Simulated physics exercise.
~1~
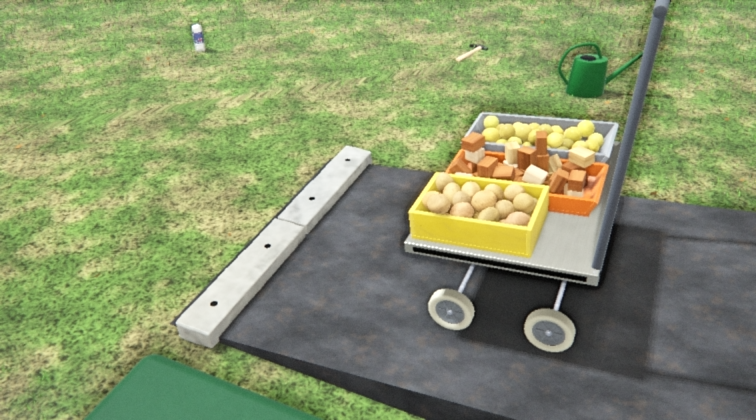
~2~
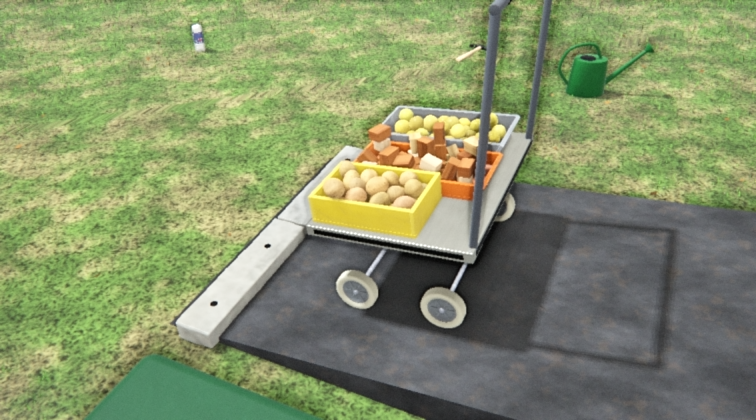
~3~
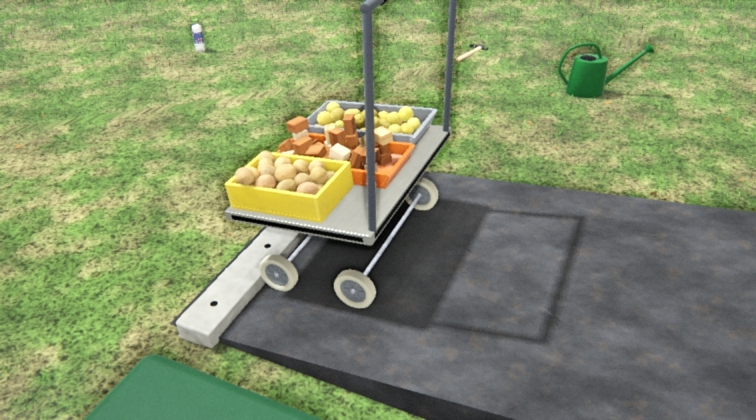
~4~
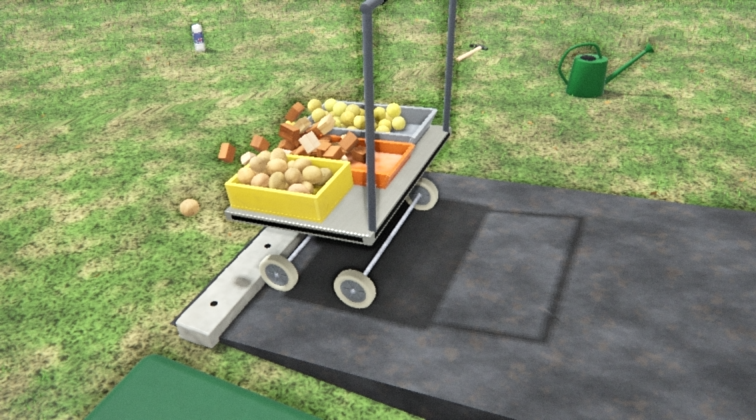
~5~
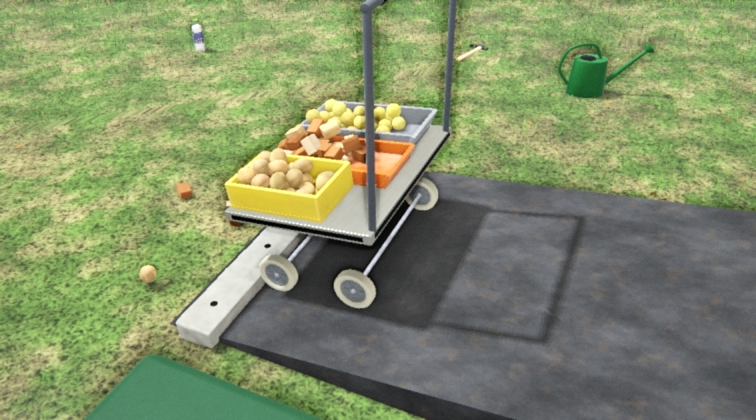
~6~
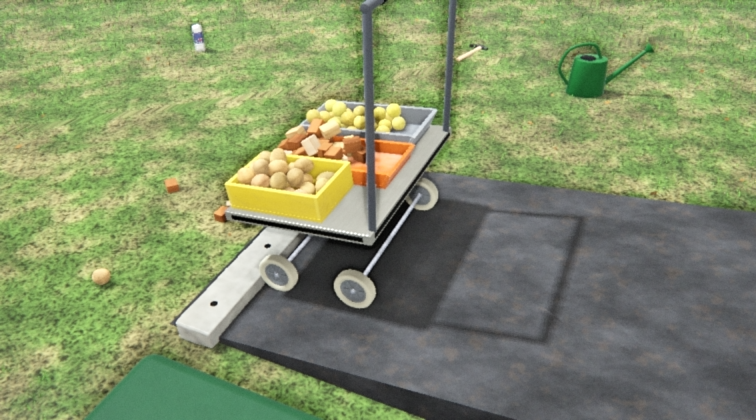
On a dark ramp over grass, a flat cart rolls left, stops at a kerb, and a few balls and wooden blocks spill.
